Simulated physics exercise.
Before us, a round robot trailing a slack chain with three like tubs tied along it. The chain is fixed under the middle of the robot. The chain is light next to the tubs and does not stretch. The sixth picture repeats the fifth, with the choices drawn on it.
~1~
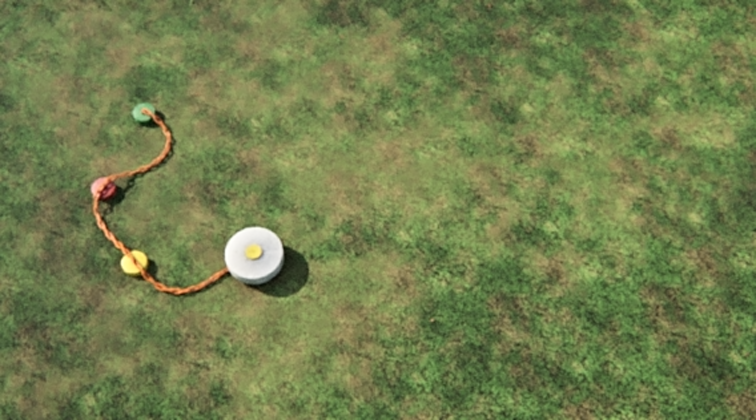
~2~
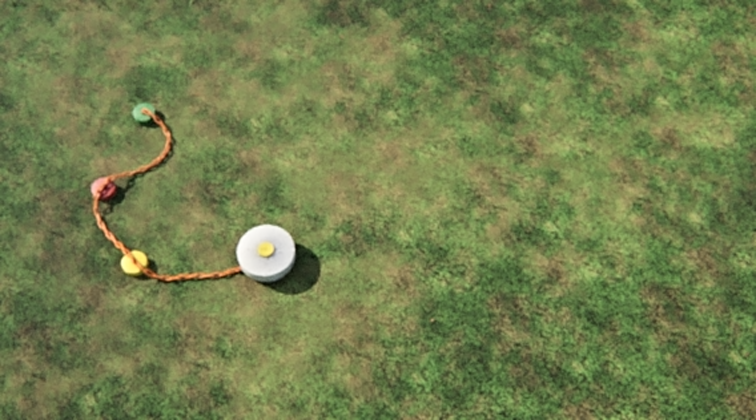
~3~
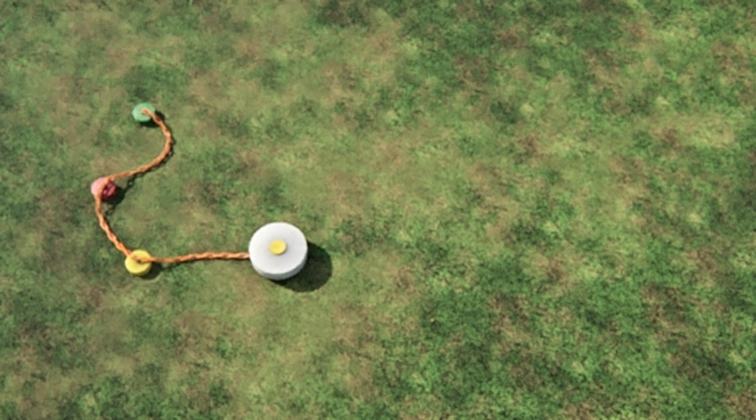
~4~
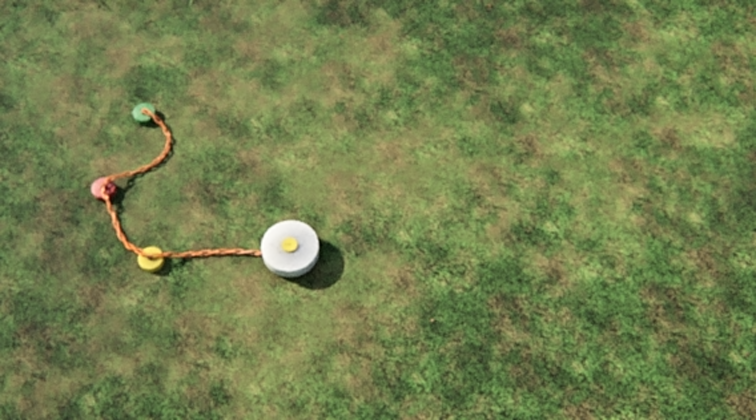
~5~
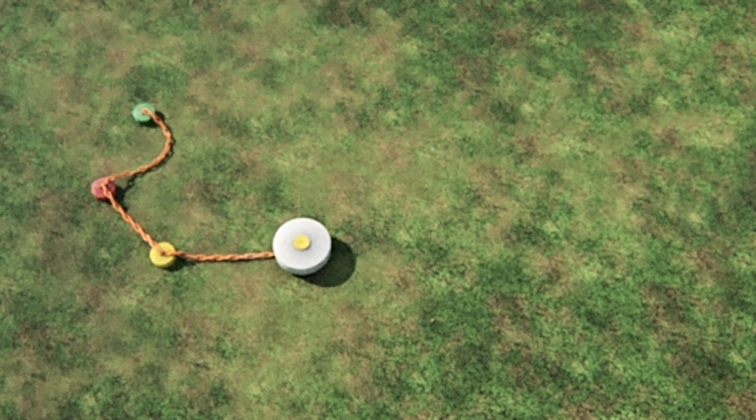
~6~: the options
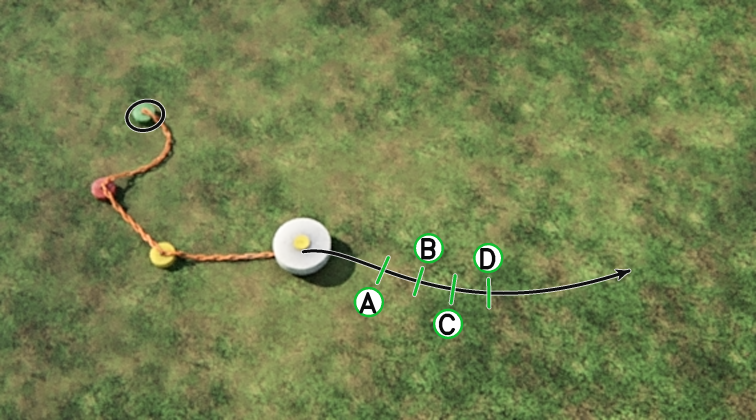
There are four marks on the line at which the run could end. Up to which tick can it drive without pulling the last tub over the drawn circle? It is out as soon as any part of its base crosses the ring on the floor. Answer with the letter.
No farther than B.
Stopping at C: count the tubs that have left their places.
Three.
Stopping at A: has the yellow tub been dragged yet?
Yes.
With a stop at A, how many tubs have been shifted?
By then, two.
On the copy, A at (383, 270); B at (419, 281); C at (453, 289); D at (489, 293); the ring at (145, 116); the route from (303, 252) via (465, 291) to (629, 271).
On B. First, robot (344, 252); green tub (144, 113); red tub (119, 198); yellow tub (208, 234).
Then, robot (383, 266); green tub (144, 113); red tub (155, 207); yellow tub (249, 235).
Finally, robot (419, 277); green tub (145, 114); red tub (191, 212); yellow tub (285, 243); the ringed tub at the far end is still in its ring.
By contrast, A is safe but short; C drags the last tub to (151, 125); D drags the last tub to (167, 140).
